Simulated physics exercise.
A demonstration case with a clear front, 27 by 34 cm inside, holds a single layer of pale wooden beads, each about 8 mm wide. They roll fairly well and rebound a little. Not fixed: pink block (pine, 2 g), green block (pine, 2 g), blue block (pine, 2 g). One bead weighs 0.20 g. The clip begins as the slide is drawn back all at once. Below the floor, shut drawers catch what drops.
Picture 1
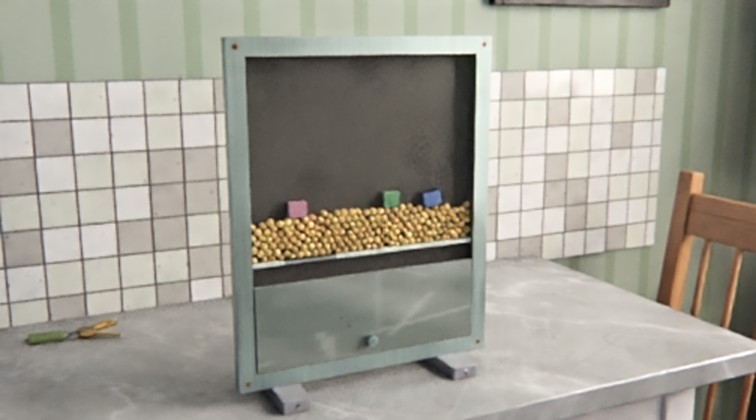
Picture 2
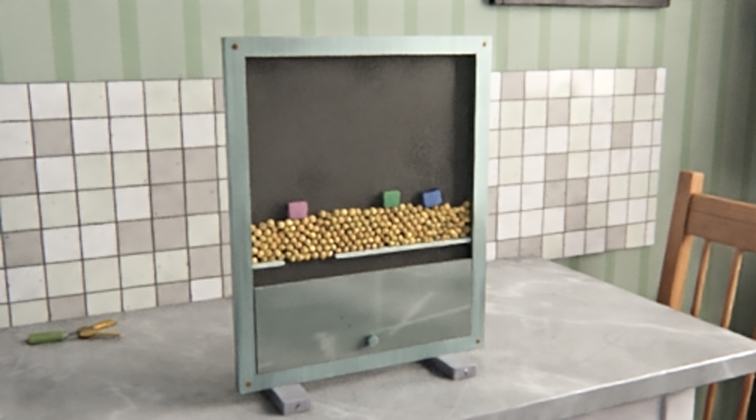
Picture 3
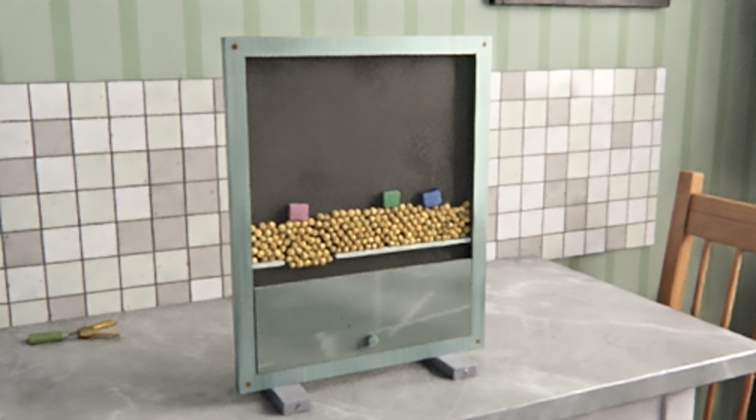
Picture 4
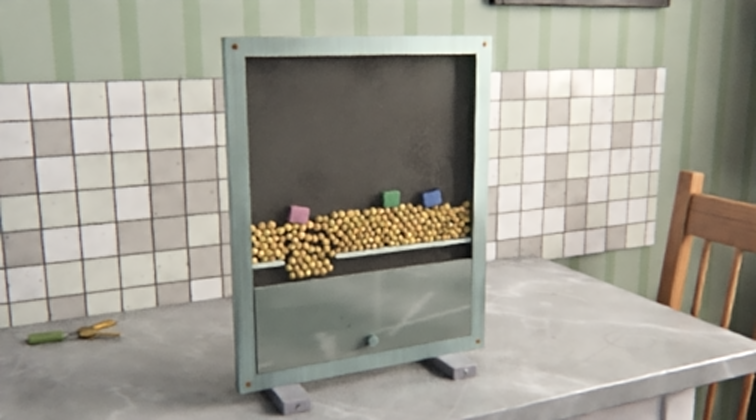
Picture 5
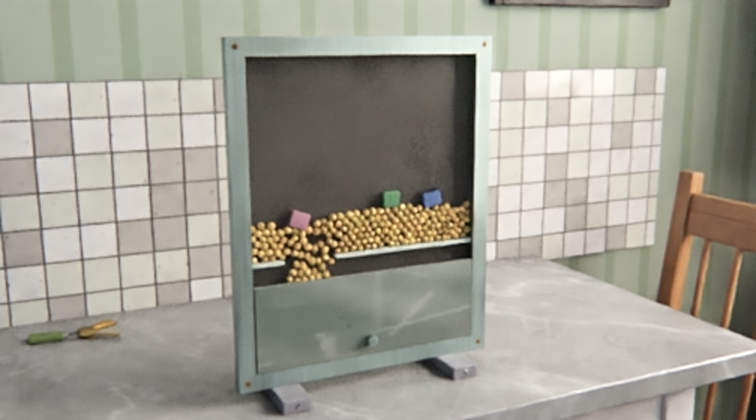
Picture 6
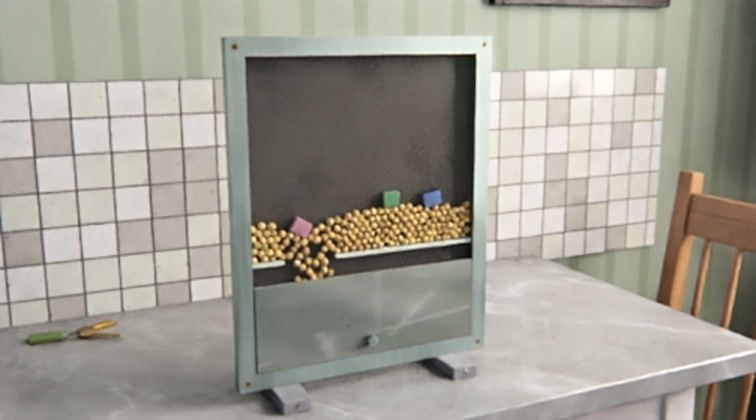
A shallow, clear-fronted case holding a bed of pale golden beads stands on a grey marbled table, seen from a fixed, slightly angled view before a tiled, green-striped wall. A pink block sits on the beads at left, with green and blue blocks at right. A gap opens beneath the left side, beads pour down through it, and the pink block sinks and tilts.
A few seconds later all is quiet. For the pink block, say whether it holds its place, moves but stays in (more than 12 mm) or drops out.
Pink block: Drops out.
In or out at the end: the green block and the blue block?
Green block in, blue block in.
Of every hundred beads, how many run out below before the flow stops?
Roughly 50 per cent.
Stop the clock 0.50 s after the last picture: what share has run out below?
Roughly 40 per cent.
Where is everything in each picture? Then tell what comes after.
The first frame shows about 200 beads; beads centred (368, 229); pink block (297, 209); green block (390, 199); blue block (431, 198) tilted 10°; slide (279, 263) to (339, 255).
The second frame shows beads centred (368, 229); 0 out.
The third frame shows beads centred (366, 235); 6 out.
The fourth frame shows beads centred (366, 235); 14 out.
The fifth frame shows beads centred (366, 235); 23 out.
The sixth frame shows beads centred (371, 234); 29 out; pink block (300, 228) tilted 31°; green block (390, 199); blue block (431, 198) tilted 11°.
Then, 0.15 s later than the last picture, 30 % are out; pink block below the floor; green block moved 0.1 cm; blue block moved 0.0 cm tilted 10°.
Then, 0.50 s later than the last picture, 40 % are out; pink block below the floor; green block moved 0.4 cm; blue block moved 0.0 cm tilted 10°.
Then, 1.20 s later than the last picture, 50 % are out; pink block below the floor; green block moved 6.3 cm tilted 24°; blue block moved 0.0 cm tilted 11°.
At rest 1.5 s after the last picture, 50 % are out; pink block below the floor; green block moved 6.3 cm tilted 25°; blue block moved 0.0 cm tilted 11°.
